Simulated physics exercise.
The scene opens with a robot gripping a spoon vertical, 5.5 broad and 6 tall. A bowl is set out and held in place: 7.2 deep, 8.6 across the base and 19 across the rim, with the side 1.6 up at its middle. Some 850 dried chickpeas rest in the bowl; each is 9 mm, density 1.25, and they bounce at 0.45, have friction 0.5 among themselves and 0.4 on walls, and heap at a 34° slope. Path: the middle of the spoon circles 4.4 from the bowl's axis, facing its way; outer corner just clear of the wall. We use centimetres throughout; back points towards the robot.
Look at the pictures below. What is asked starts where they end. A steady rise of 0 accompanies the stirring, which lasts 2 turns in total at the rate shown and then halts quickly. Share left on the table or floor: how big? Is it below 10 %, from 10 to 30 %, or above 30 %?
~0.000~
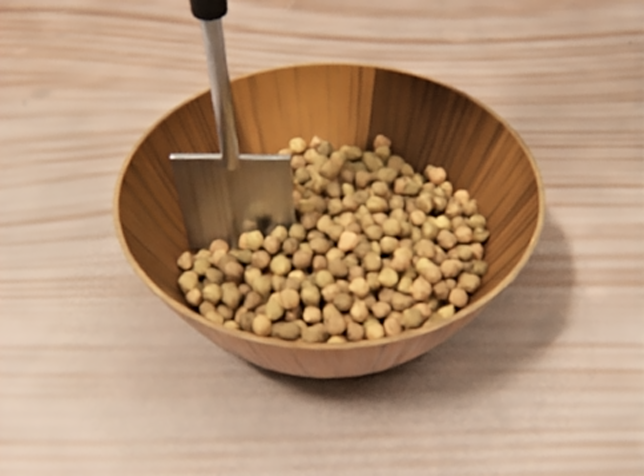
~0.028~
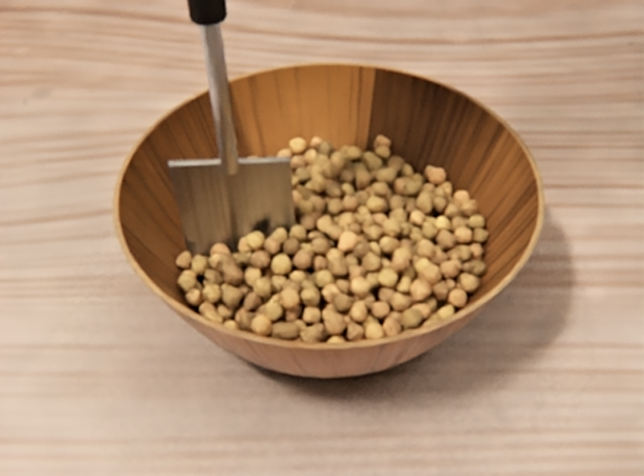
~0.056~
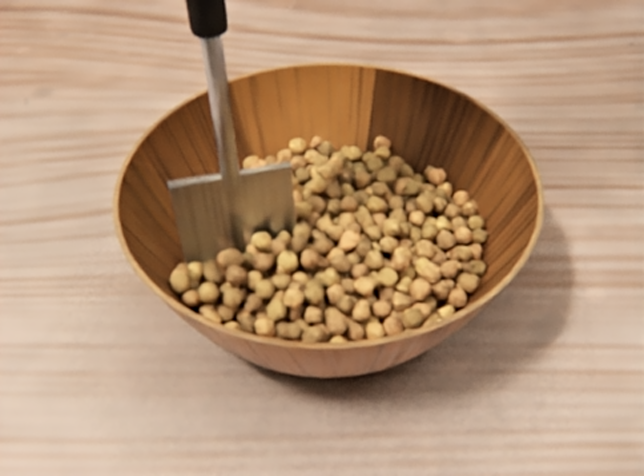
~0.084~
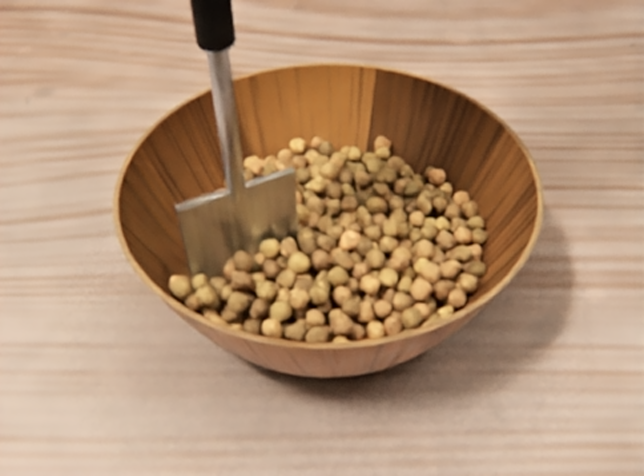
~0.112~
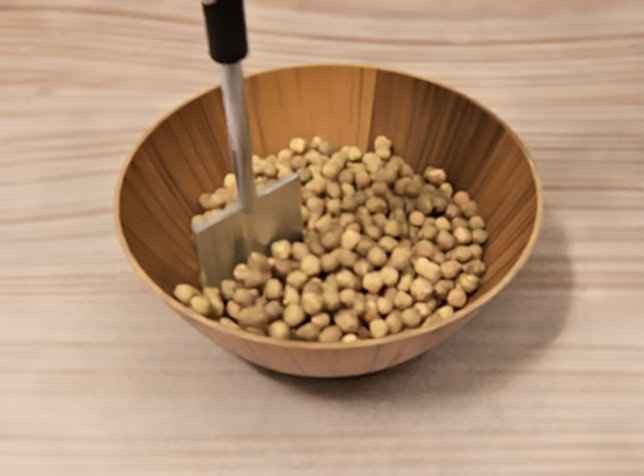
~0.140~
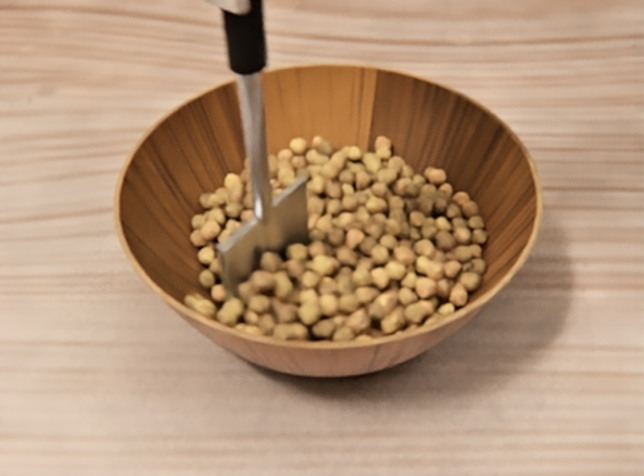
From 10 to 30 %.
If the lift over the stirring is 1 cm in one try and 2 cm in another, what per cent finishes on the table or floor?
First try about 10 per cent, second about 5 per cent.
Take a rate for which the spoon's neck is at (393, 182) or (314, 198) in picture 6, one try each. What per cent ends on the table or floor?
Near 50 in a hundred for the first and near 35 in a hundred for the second.
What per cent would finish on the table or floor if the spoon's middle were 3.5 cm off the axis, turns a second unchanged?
Close to 5 in a hundred then.
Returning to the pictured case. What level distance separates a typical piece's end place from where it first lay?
Somewhere around 8 centimetres.
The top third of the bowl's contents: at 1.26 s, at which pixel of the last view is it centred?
Around (379, 141).
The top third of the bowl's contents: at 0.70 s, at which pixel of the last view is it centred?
I'd point to somewhere close to (215, 181).
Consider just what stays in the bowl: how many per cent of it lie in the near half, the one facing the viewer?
Around 65 percent of it.
After 0.70 s, 318° round, highest piece 9 above the table; 802 in the bowl, 40 on the table or floor, 8 in flight or on the tool.
After 1.26 s, 220° round, highest piece 9 above the table; 742 in the bowl, 104 on the table or floor, 4 in flight or on the tool.
After 1.74 s, 0° round, highest piece 7 above the table; 716 in the bowl, 134 on the table or floor.
After 2.44 s, 0° round, highest piece 7 above the table; 716 in the bowl, 134 on the table or floor.
In the end, 716 in the bowl, 134 on the table or floor. That is 16 % on the table or floor.
